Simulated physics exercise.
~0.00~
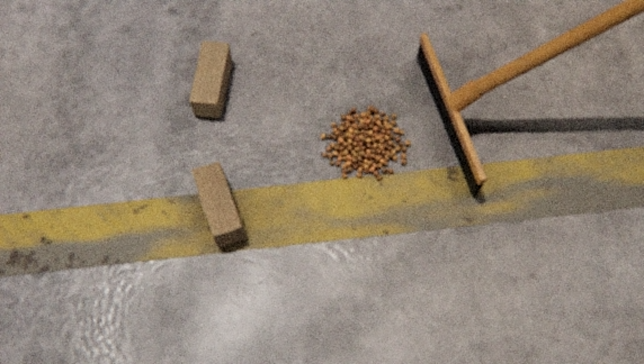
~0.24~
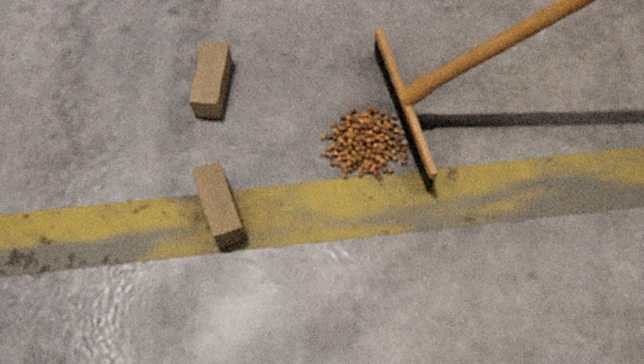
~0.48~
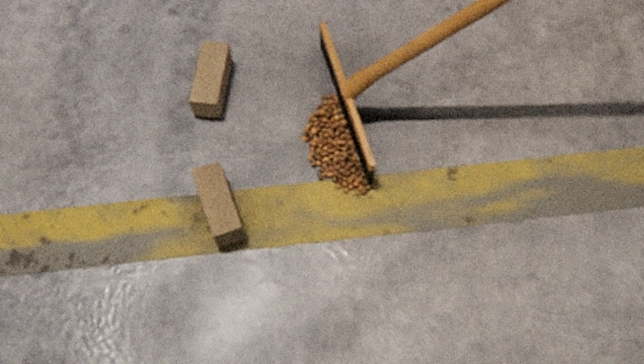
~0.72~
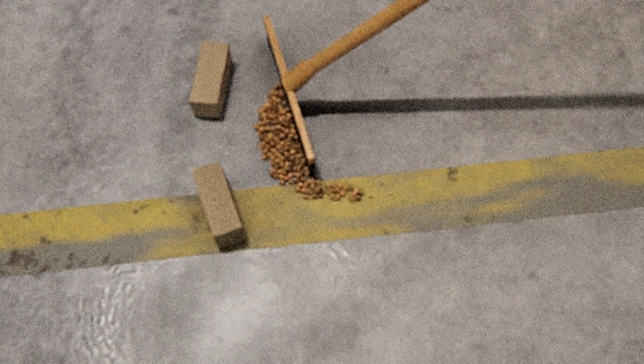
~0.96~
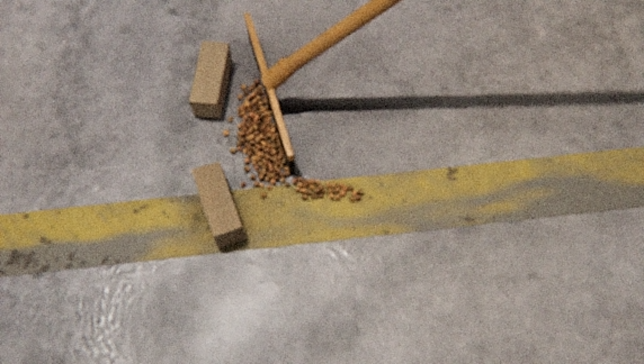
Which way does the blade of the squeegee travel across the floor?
The blade travels to the left, toward the two blocks.
